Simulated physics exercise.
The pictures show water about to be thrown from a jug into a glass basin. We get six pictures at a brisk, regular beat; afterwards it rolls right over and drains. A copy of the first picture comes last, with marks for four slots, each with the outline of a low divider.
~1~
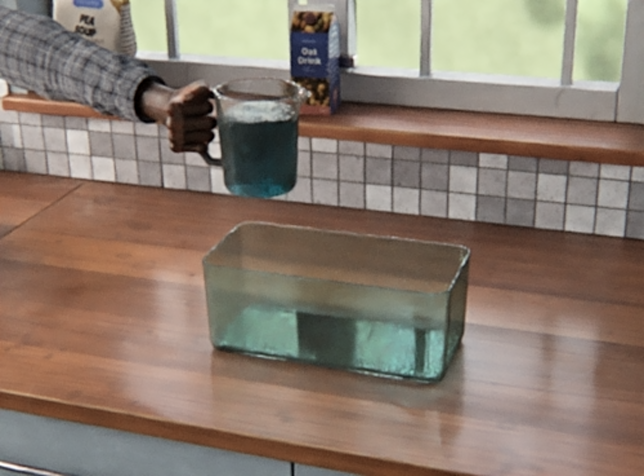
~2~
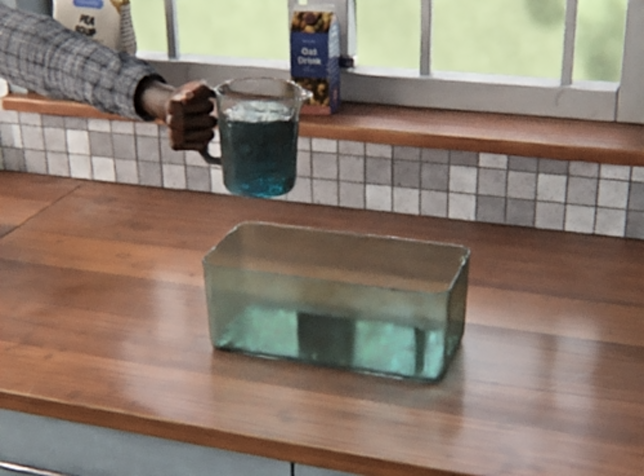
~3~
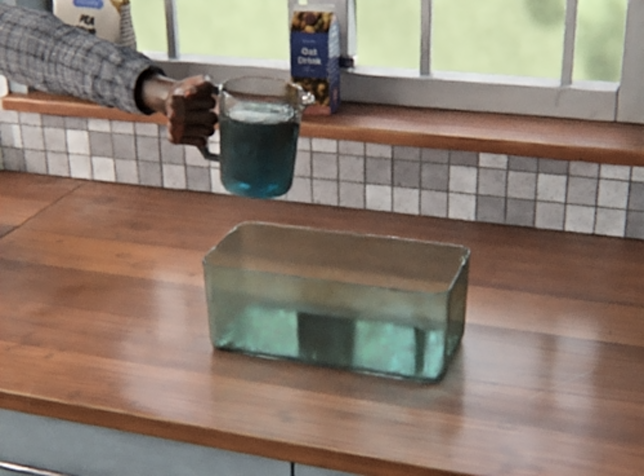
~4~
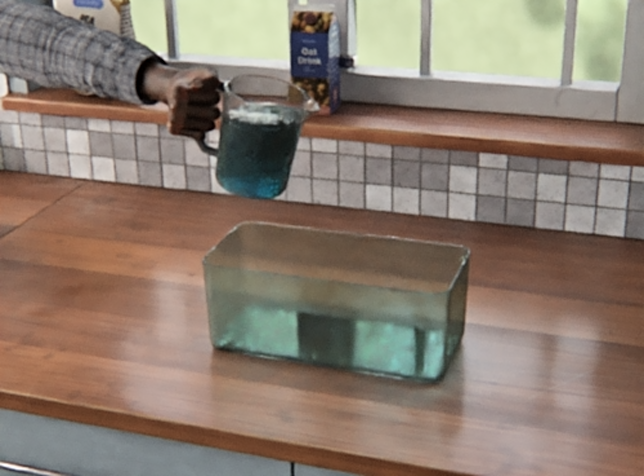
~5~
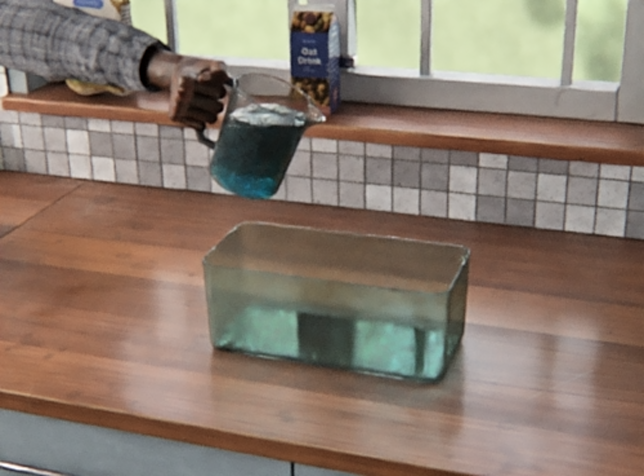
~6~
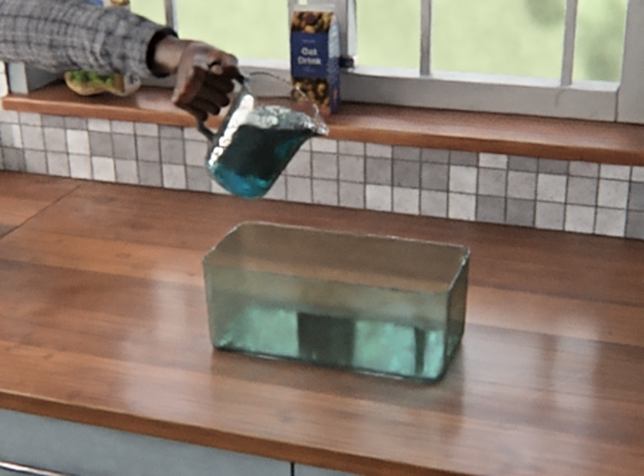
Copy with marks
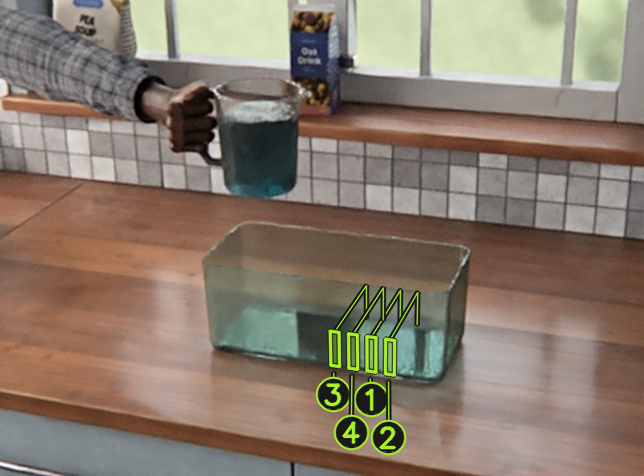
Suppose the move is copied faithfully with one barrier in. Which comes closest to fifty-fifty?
Position 4.
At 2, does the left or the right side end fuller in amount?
More ends on the left.
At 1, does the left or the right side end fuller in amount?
The left one.
In lime, 1 at (370, 378); 2 at (388, 381); 3 at (333, 372); 4 at (351, 375).
For position 1, about 90 % ends left of the wall and 5 % right of it; 5 % is lost outside.
For position 2, about 91 % ends left of the wall and 5 % right of it; 4 % is lost outside.
For position 3, about 11 % ends left of the wall and 88 % right of it.
For position 4, about 50 % ends left of the wall and 49 % right of it.
